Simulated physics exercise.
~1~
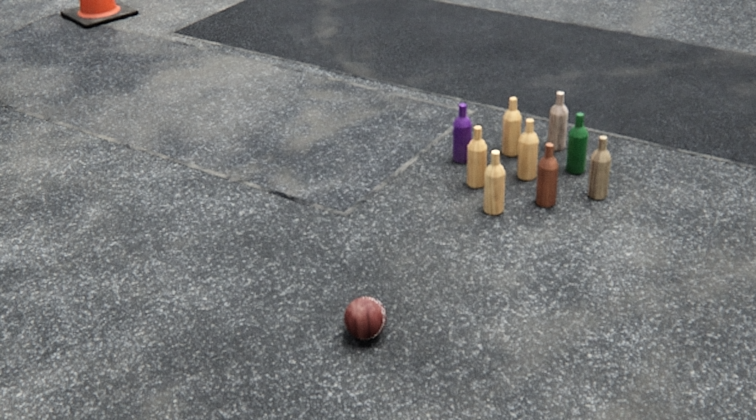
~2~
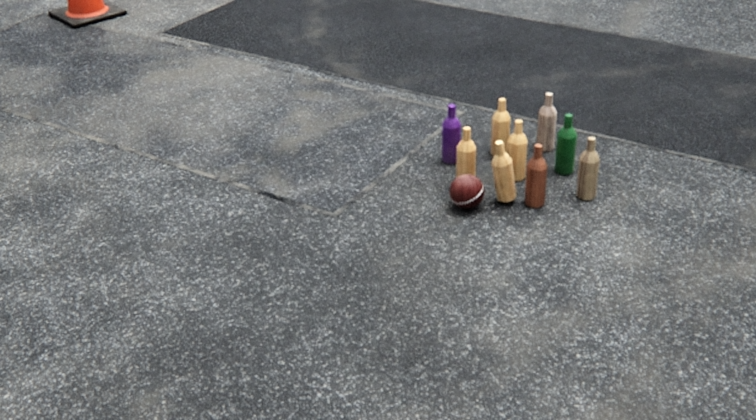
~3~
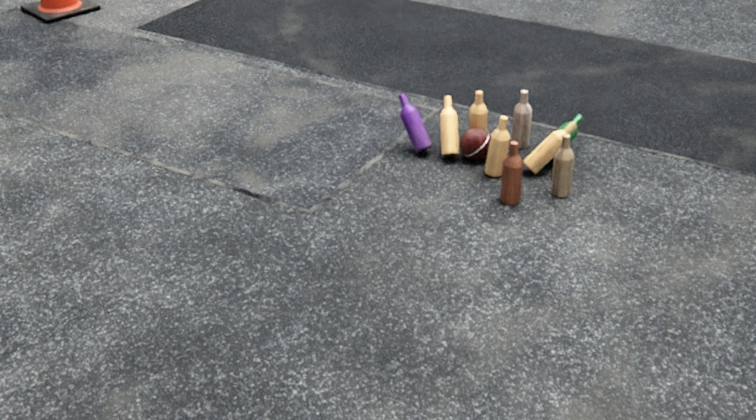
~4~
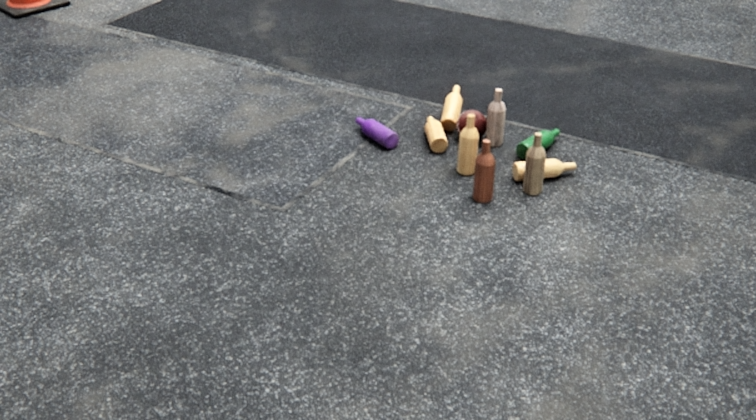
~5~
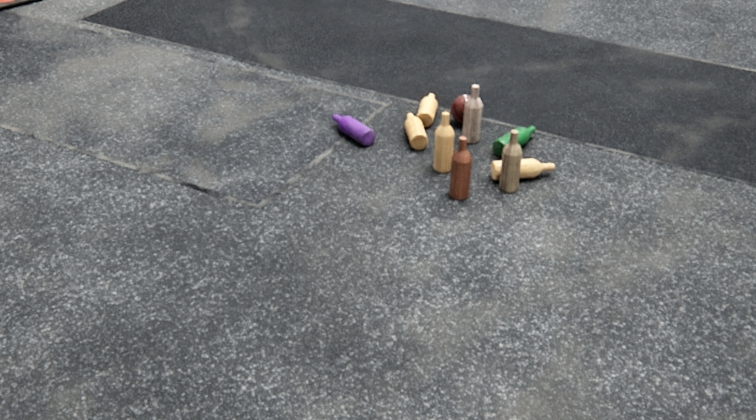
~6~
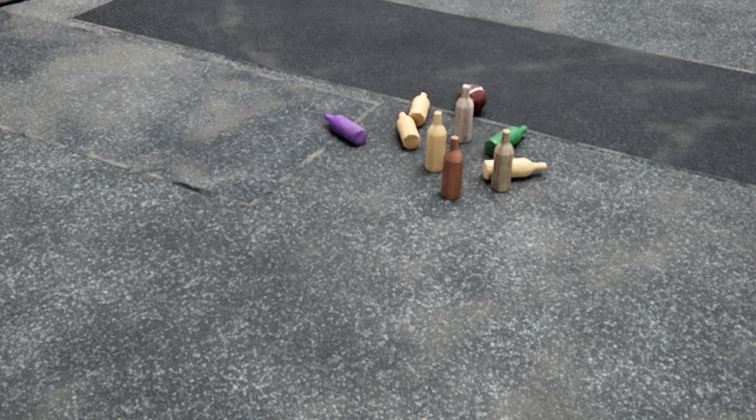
Bottle-shaped wooden skittles standing on grey asphalt as a dark red ball rolls in, toppling five, including purple and green ones.
